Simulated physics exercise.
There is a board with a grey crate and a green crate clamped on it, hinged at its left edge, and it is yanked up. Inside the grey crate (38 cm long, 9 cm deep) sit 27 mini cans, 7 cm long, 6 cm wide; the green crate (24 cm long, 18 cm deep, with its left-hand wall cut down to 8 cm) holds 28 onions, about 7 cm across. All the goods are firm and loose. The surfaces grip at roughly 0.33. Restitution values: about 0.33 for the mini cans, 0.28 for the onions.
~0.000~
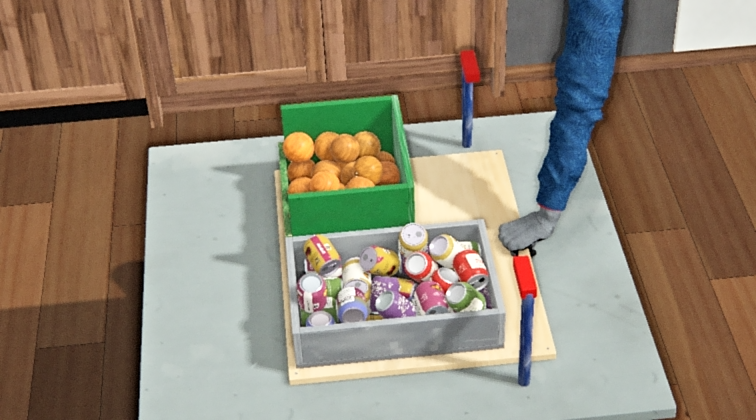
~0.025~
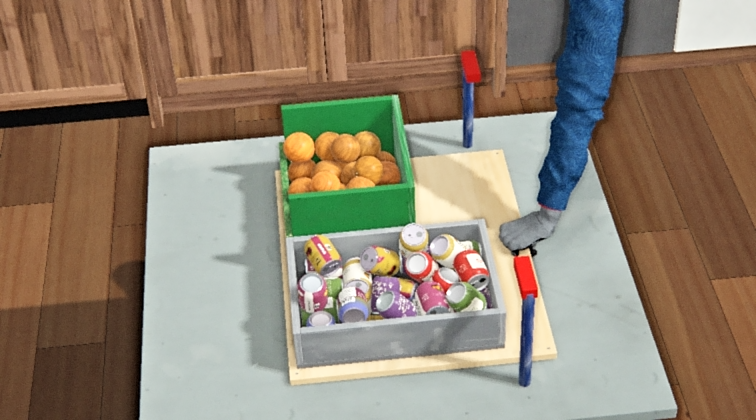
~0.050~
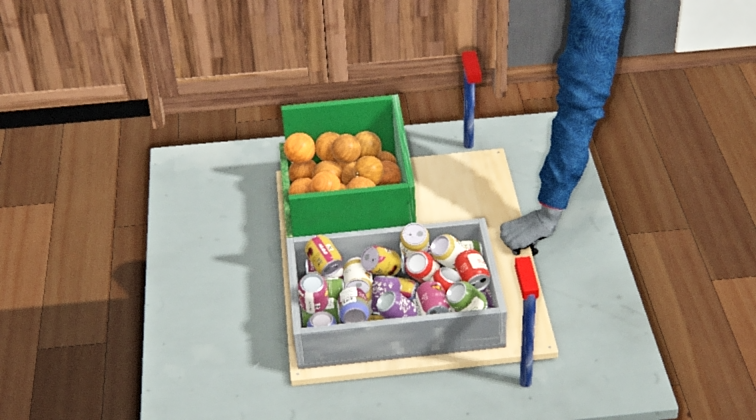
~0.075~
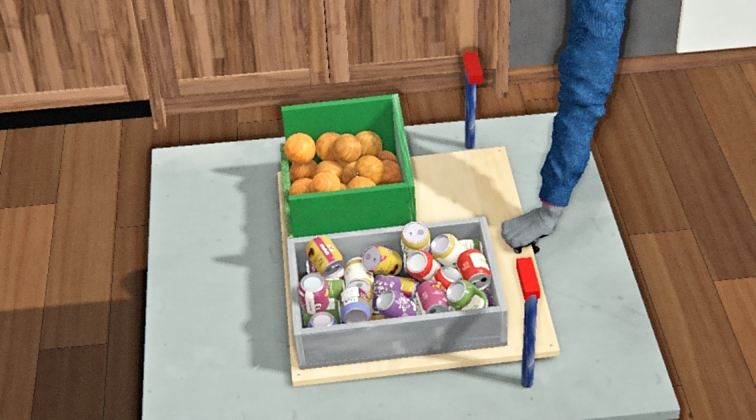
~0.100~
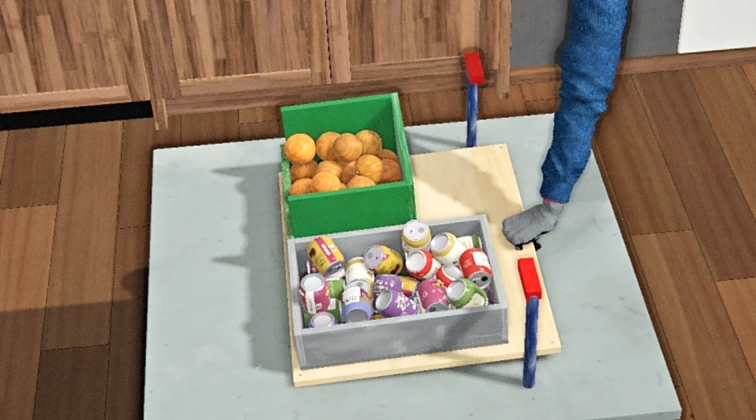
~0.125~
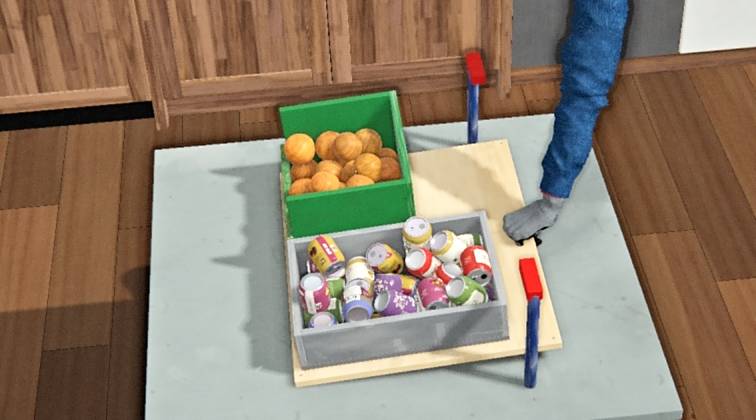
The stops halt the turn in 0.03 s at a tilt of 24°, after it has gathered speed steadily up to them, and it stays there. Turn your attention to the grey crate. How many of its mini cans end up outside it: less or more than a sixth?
I'd say the pieces that leave don't add up to a sixth.
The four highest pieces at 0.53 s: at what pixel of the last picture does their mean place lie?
Their centre sits close to pixel (358, 225).
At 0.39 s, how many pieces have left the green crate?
About, green crate: 0.
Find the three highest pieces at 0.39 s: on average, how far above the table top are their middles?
I'd put it close to 26 cm.
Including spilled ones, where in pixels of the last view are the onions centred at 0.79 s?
Centre: About (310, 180) px.
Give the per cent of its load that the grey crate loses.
About 0 per cent.
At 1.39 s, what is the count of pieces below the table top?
I'd put the number around 1.
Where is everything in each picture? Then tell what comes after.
In the first picture (we follow the rim corner now nearest the camera), grey crate at (300, 330); green crate at (288, 196); tilt 0°; nothing out yet.
Grey crate at (300, 330); green crate at (288, 196); tilt 0°, in the second picture.
Grey crate at (301, 331); green crate at (288, 197); tilt 1°, in the third picture.
Grey crate at (301, 331); green crate at (288, 198); tilt 1°, in the fourth picture.
Grey crate at (301, 332); green crate at (288, 198); tilt 3°, in the fifth picture.
Grey crate at (301, 332); green crate at (286, 199); tilt 4°; nothing out yet, in the sixth picture.
After 0.29 s, the lift is arrested.
After 0.39 s, tilt 24°; 0 of 27 out of the grey crate and 0 of 28 out of the green crate.
After 0.53 s, tilt 24°; 0 of 27 out of the grey crate and 0 of 28 out of the green crate.
After 0.79 s, tilt 24°; 0 of 27 out of the grey crate and 2 of 28 out of the green crate.
Outcome (at 1.39 s), 0 of 27 out of the grey crate and 3 of 28 out of the green crate. Asked share, 0 of 27, 0 per cent.
